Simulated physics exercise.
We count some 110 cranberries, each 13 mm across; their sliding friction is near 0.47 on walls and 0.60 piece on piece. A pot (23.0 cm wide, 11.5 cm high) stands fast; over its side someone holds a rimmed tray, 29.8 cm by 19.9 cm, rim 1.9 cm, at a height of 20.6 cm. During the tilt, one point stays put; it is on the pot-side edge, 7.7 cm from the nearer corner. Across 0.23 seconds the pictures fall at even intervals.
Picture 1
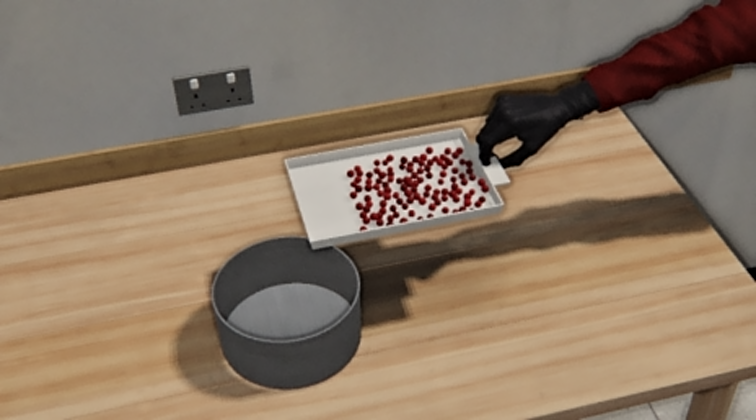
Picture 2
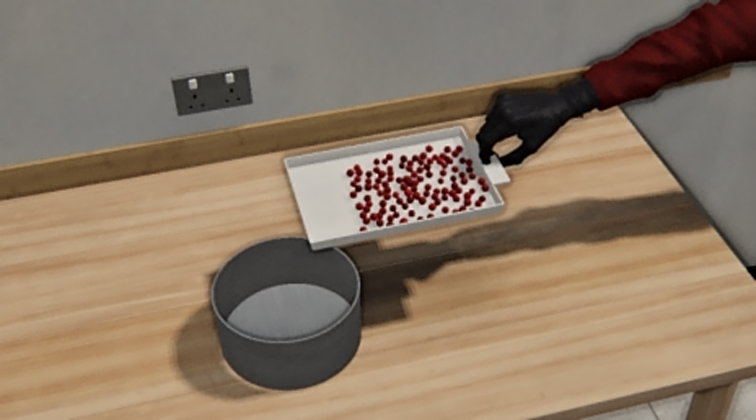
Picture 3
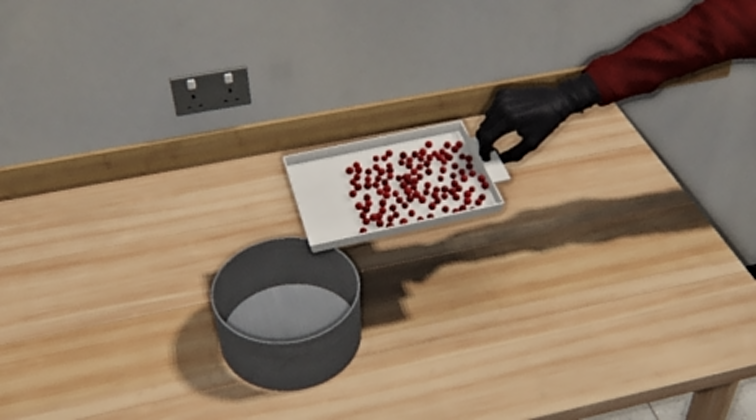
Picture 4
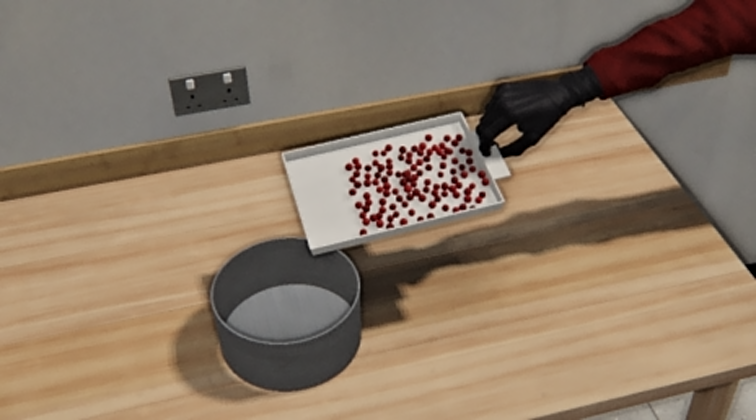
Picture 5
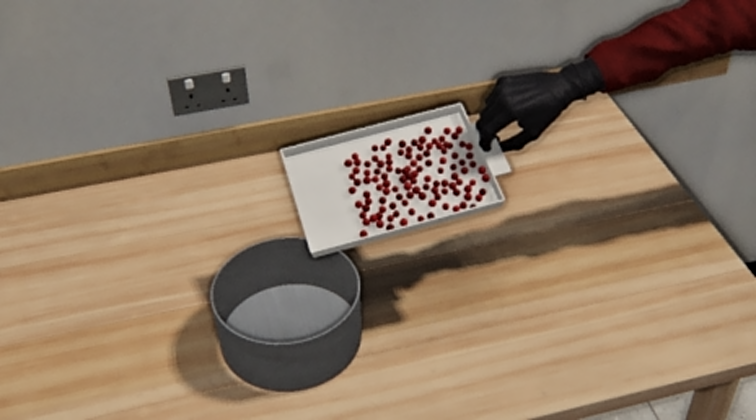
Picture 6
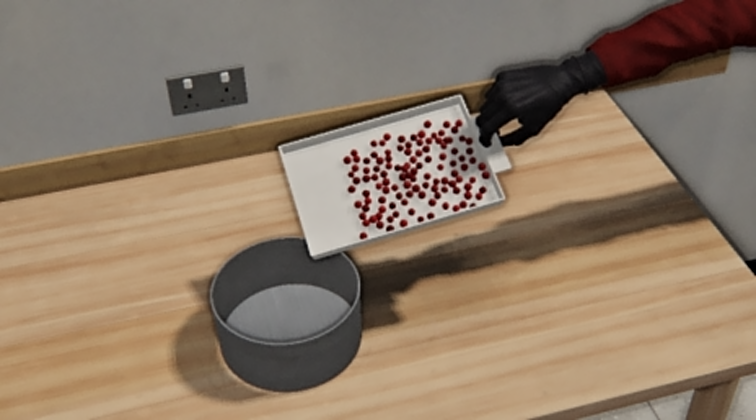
On a wooden table, a gloved hand gradually tilts a tray of red berries beside a pot.
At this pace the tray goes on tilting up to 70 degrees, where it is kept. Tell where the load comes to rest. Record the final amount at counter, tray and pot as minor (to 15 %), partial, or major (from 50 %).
Final: Counter minor, tray major, pot minor.
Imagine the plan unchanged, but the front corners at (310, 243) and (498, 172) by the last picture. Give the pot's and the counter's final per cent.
Pot: 20, counter: 5.
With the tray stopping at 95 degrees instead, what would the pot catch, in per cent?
Then about 25 per cent.
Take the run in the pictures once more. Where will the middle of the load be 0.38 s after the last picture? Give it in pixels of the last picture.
Look near (400, 211) in the last picture.
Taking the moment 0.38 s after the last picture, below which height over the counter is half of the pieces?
Roughly 24 cm above the counter.
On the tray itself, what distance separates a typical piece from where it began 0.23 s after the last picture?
By then it sits near 5 cm from where it began.
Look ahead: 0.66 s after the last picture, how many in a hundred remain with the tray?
Around 95 percent of it.
Then, 0.23 s after the last picture, tilt 45 degrees; the tray holds 100 %, the pot 0 %.
Then, 0.38 s after the last picture, tilt 62 degrees; the tray holds 100 %, the pot 0 %.
Then, 0.66 s after the last picture, tilt 70 degrees; the tray holds 95 %, the pot 0 %.
In the end, counter 5 %, tray 90 %, pot 5 %.
